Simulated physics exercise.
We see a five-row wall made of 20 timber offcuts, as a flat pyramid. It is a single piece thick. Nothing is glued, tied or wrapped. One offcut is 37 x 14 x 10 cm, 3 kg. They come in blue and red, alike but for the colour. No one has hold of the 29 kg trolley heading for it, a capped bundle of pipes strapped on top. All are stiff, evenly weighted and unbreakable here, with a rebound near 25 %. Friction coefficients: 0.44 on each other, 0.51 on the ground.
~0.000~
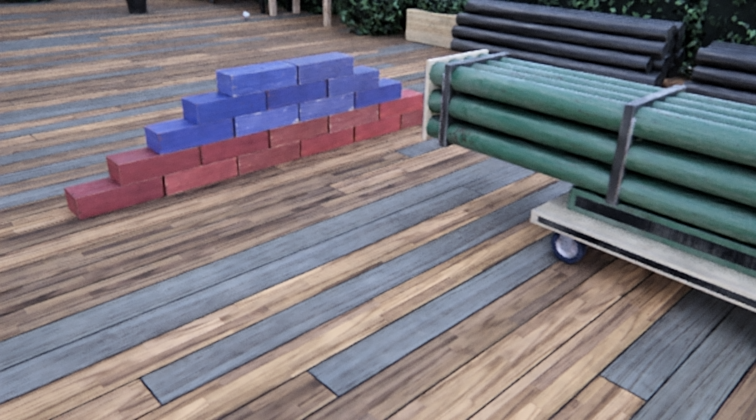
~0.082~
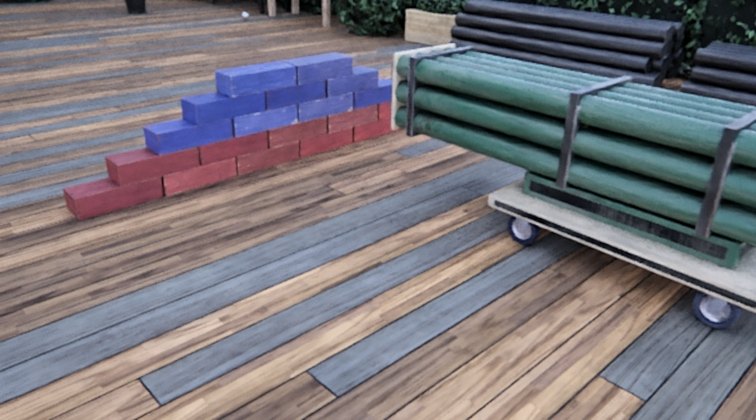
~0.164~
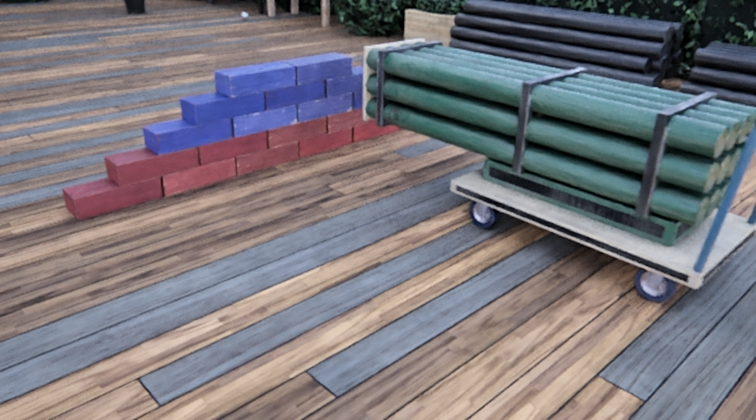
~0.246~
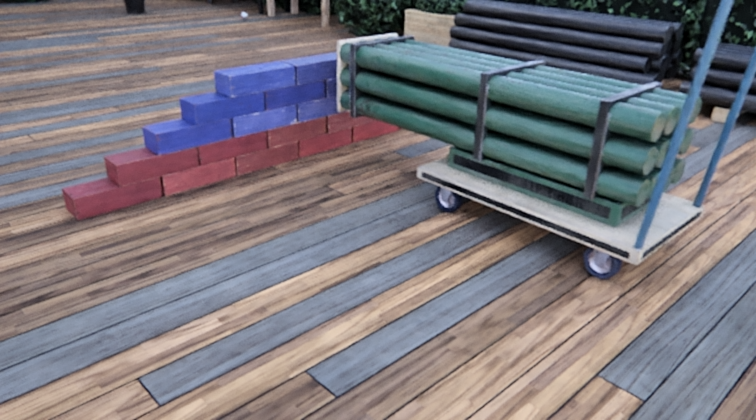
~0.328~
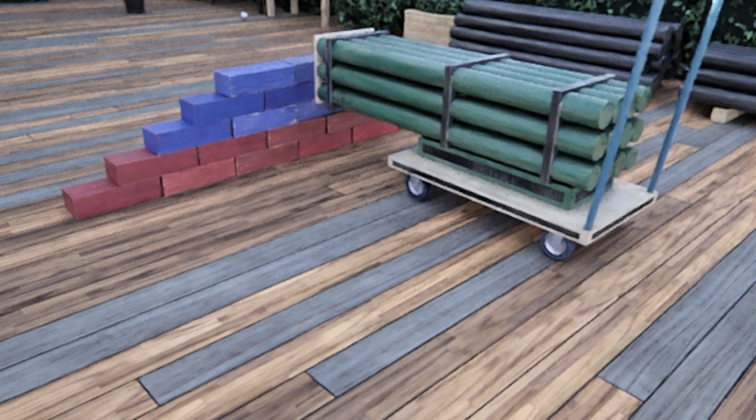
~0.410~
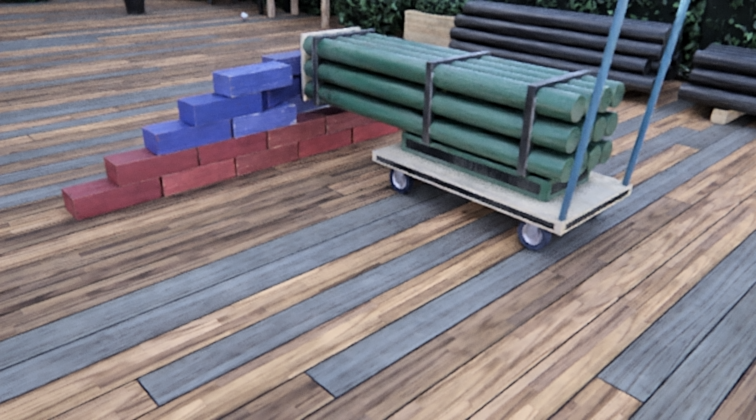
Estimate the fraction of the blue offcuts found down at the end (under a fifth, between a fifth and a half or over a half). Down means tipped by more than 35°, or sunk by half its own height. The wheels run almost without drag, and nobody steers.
Upwards of a half of them.
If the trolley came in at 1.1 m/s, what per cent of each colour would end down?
In that case red 0, blue 70 per cent.
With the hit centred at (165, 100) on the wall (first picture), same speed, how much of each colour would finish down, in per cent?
In that case red 10, blue 30 per cent.
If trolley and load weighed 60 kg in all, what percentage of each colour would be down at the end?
In that case red 20, blue 70 per cent.
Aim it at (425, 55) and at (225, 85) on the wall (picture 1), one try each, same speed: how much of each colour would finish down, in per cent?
Red 10 then 20, blue 10 then 70 per cent.
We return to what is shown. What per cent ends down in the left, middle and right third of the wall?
In per cent: Left 0, middle 50, right 50.
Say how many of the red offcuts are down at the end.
Red 1.
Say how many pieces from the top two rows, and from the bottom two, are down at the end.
Top 4, bottom 1.
After 0.52 s, load 27 cm past the wall's line, still rolling; 4 of the 9 blue offcuts down (4 of 20 in all colours); top blue offcut 15° from how it stood, 7 cm lower.
After 0.80 s, load 61 cm past the wall's line, still rolling; 6 of the 9 blue offcuts down (6 of 20 in all colours); top blue offcut 65° from how it stood, 25 cm lower.
After 1.08 s, load 81 cm past the wall's line, still rolling; 6 of the 9 blue offcuts down (7 of 20 in all colours); top blue offcut on its side; top red offcut 13 cm from its place.
In the end (1.9 s), load 87 cm past the wall's line, stopped; 6 of the 9 blue offcuts down (7 of 20 in all colours); top blue offcut on its side; top red offcut 16 cm from its place. That is 67 per cent. From the last view, middles, top blue offcut near (194, 100), top red offcut near (269, 123).
